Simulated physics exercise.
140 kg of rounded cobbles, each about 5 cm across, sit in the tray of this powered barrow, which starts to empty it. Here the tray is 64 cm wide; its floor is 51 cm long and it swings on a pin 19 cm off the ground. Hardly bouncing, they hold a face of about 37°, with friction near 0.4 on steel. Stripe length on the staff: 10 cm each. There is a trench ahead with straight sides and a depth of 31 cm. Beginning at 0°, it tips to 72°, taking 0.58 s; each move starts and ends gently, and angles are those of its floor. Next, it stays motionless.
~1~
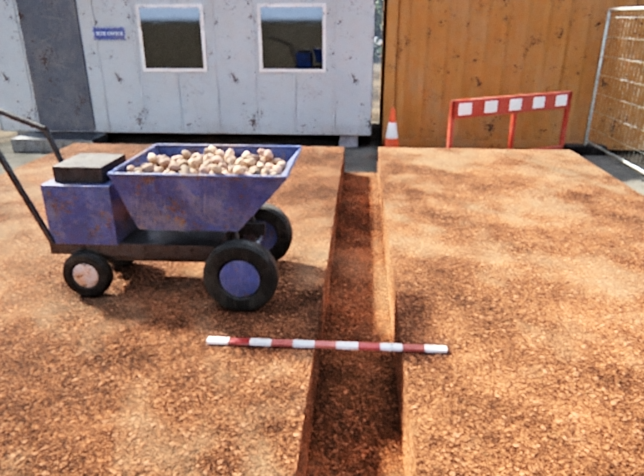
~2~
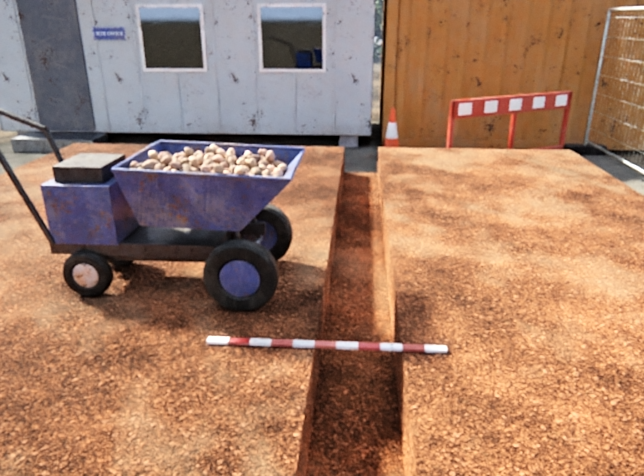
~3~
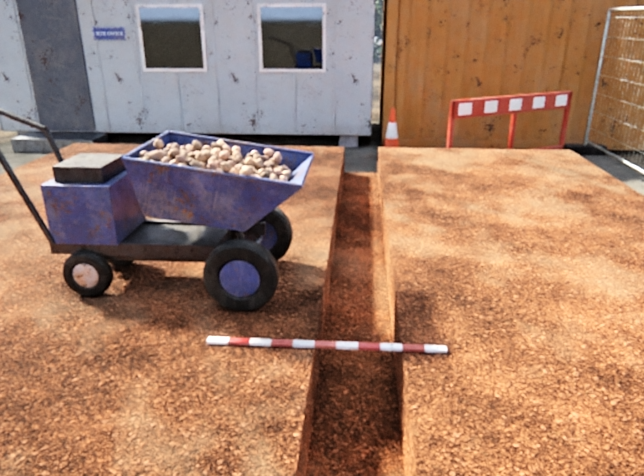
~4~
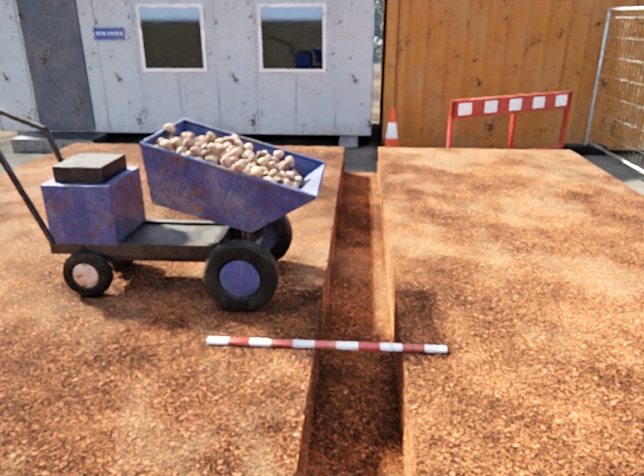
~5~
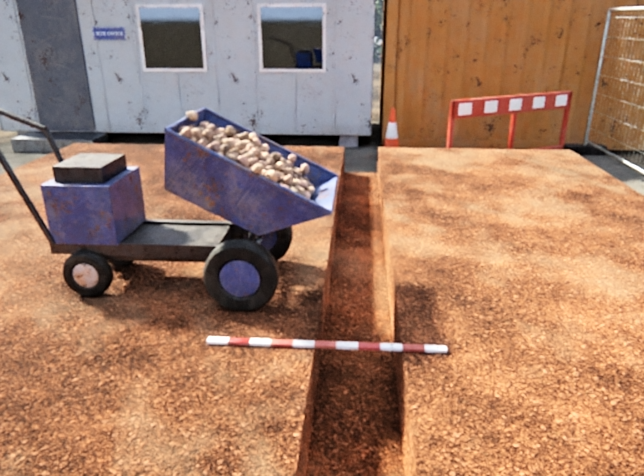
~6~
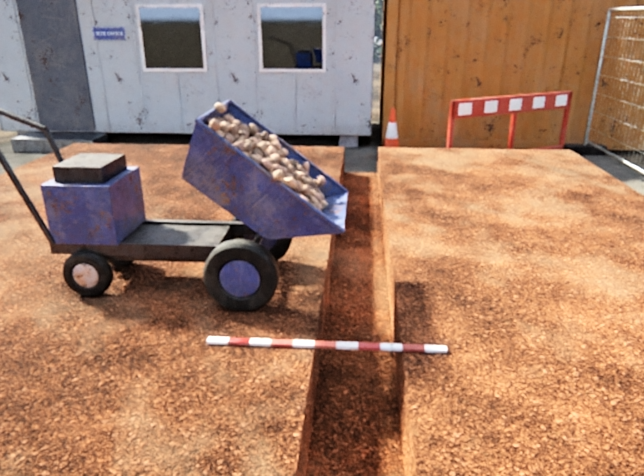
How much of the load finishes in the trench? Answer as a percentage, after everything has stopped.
Some 54 per cent of it.
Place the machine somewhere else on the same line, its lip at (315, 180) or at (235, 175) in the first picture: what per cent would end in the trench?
About 25 per cent from the first spot, about 100 from the second.
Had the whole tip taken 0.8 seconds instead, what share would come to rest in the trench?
Roughly 65 per cent.
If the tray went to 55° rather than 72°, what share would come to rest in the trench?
Near 40 per cent then.
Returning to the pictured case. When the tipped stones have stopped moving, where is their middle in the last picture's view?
Their middle is at about (389, 312).
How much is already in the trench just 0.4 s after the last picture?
About 25%.
Then, 0.1 s after the last picture the floor is at 60°, 100 % in the tray; the foremost stones are at (349, 241).
Then, 0.4 s after the last picture the floor is at 72°, 63 % in the tray, 23 % in the trench, 14 % past the trench; the foremost stones are at (426, 284).
Then, 0.7 s after the last picture the floor is at 72°, 10 % in the tray, 44 % in the trench, 46 % past the trench; the foremost stones are at (589, 292).
Then, 2.7 s after the last picture the floor is at 72°, 0 % in the tray, 54 % in the trench, 46 % past the trench; the foremost stones are past the picture's edge.
